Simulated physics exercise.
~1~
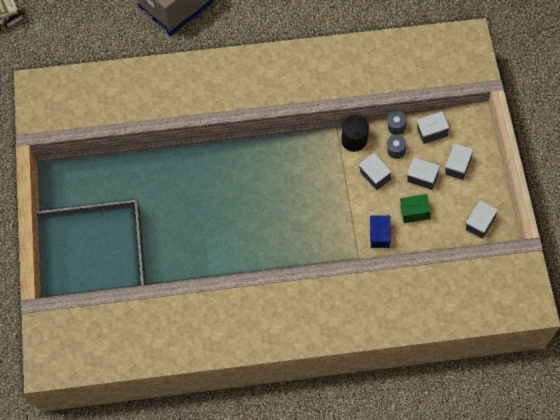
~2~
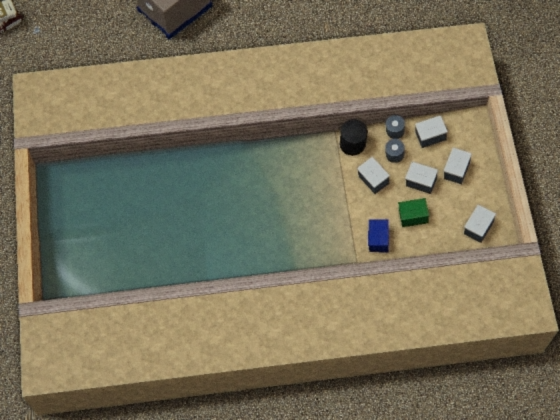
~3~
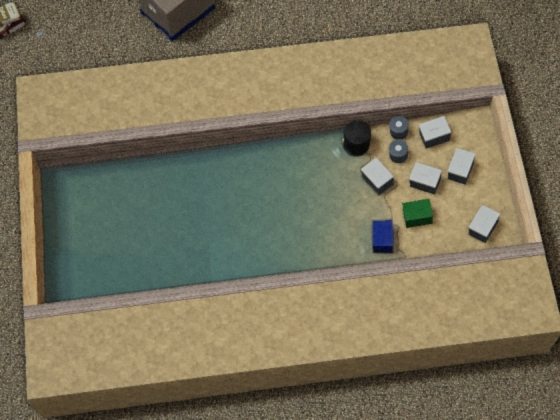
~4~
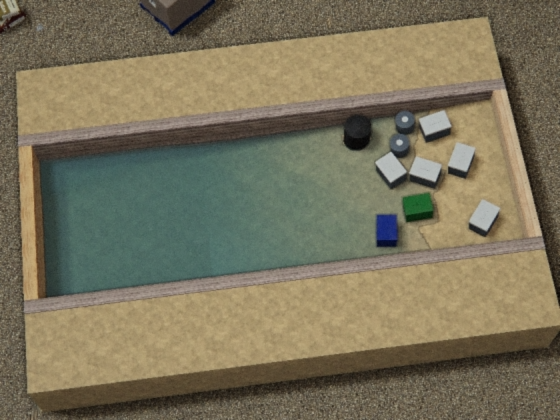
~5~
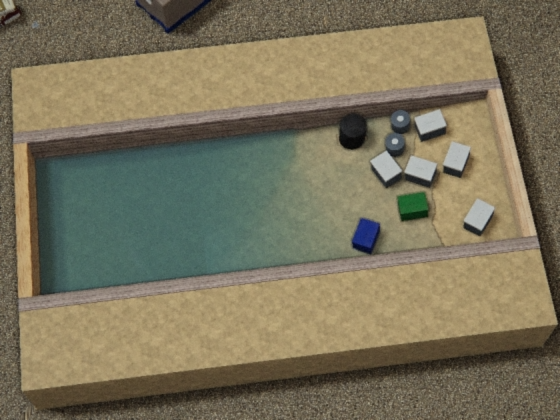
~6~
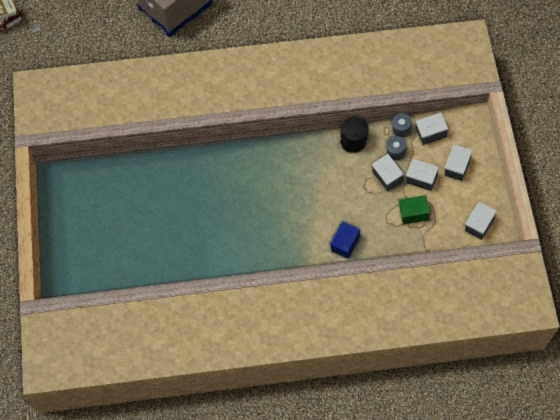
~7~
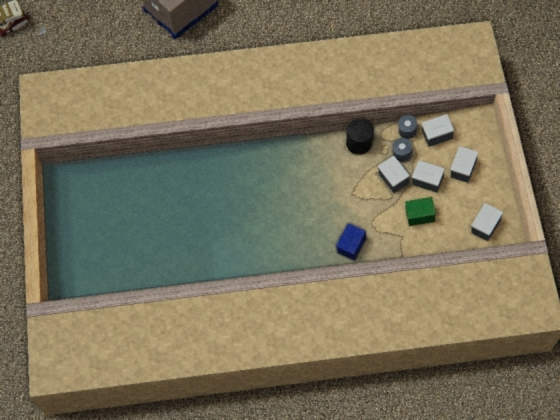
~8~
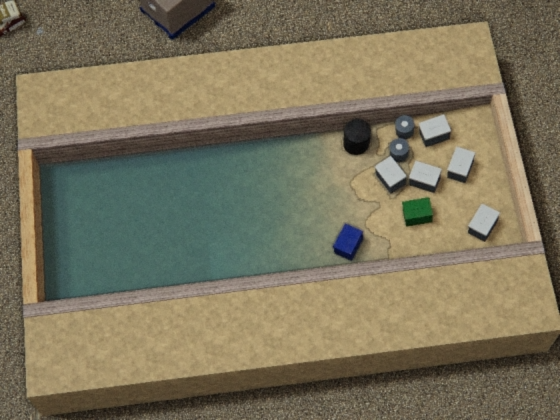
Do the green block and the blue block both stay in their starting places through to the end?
No, only the green block stays put. The blue one is nudged a short way left as the water draws back and ends up resting there.
